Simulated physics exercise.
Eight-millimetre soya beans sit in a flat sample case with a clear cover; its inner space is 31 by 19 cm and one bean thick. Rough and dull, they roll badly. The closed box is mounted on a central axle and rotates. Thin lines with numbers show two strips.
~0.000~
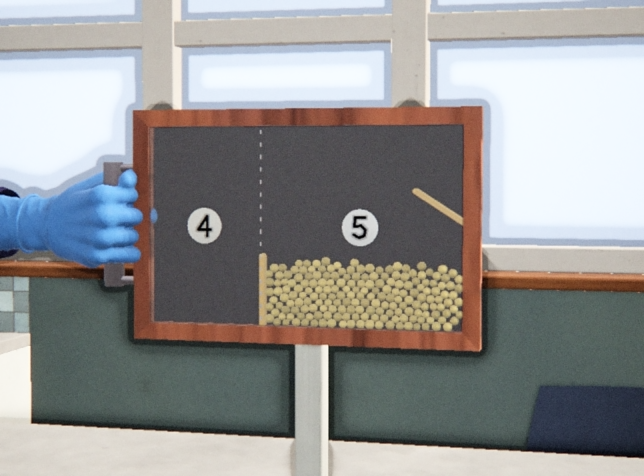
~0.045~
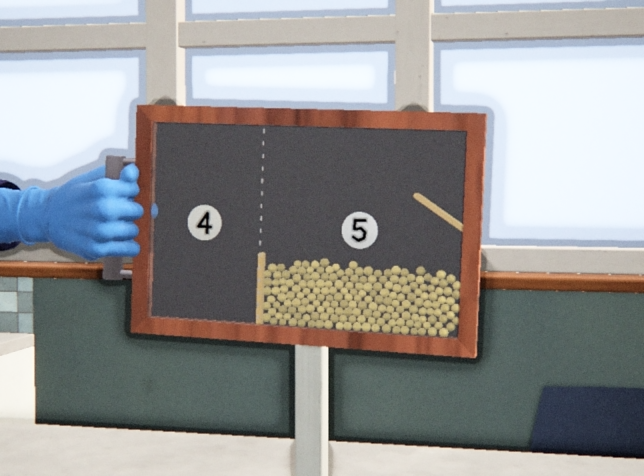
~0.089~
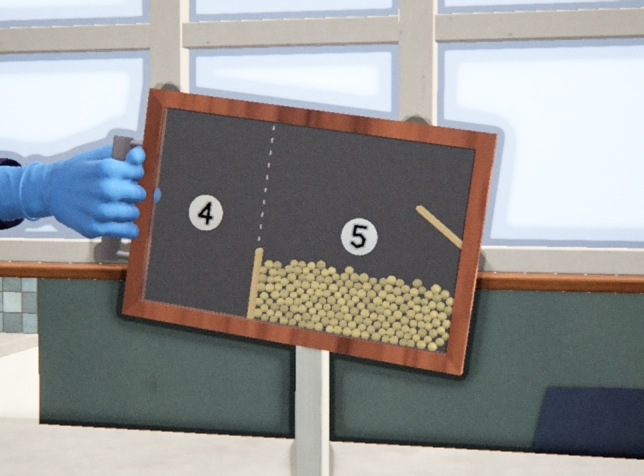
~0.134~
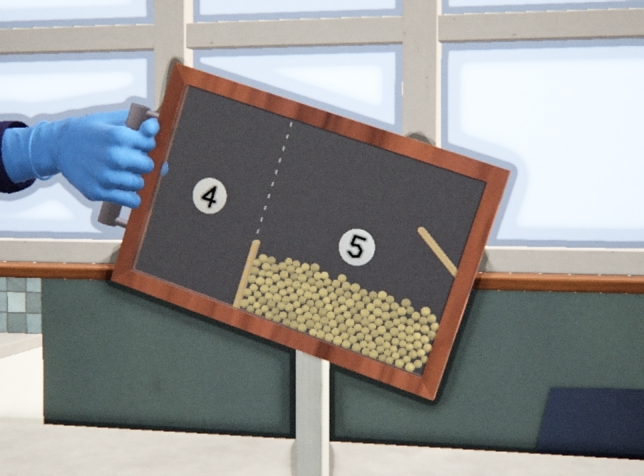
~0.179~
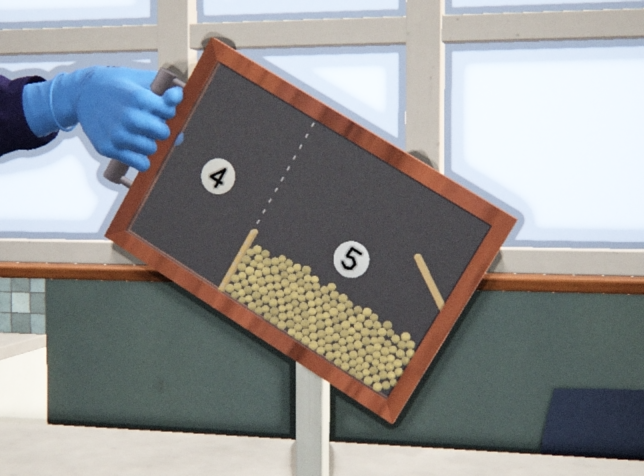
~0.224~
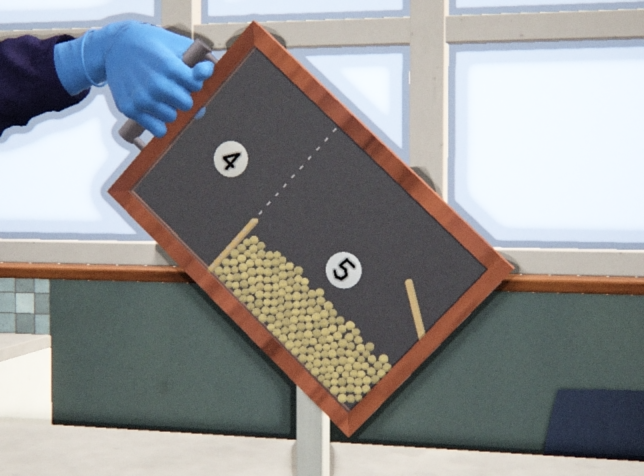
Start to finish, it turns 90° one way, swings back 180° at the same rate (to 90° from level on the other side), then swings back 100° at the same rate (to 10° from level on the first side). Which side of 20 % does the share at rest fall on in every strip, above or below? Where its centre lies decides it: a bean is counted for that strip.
Strip 4 - above; strip 5 - above.
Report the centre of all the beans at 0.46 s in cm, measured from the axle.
Offset approx. 6 cm left, 9 cm below.
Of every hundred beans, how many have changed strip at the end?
Close to 65 % end up somewhere else.
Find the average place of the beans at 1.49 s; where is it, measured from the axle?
The middle sits around 4 cm left of it and 8 cm below it.
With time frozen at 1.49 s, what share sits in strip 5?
About 35 percent of the load.
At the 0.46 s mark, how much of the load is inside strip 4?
Share: Near 0 per cent.
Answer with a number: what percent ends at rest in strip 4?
I'd estimate close to 65 per cent.
After 0.46 s, it stands 90° clockwise; the beans' middle is 6 cm left of and 9 cm below the centre; no. 5, 100 %.
After 1.49 s, it stands 41° anticlockwise; the beans' middle is 4 cm left of and 8 cm below the centre; no. 4, 65 %, no. 5, 35 %.
After 1.74 s, it stands 10° clockwise; the beans' middle is 9 cm left of and 4 cm below the centre; no. 4, 65 %, no. 5, 35 %.
Settled by 2.7 s, it stands 10° clockwise; no. 4, 65 %, no. 5, 35 %.
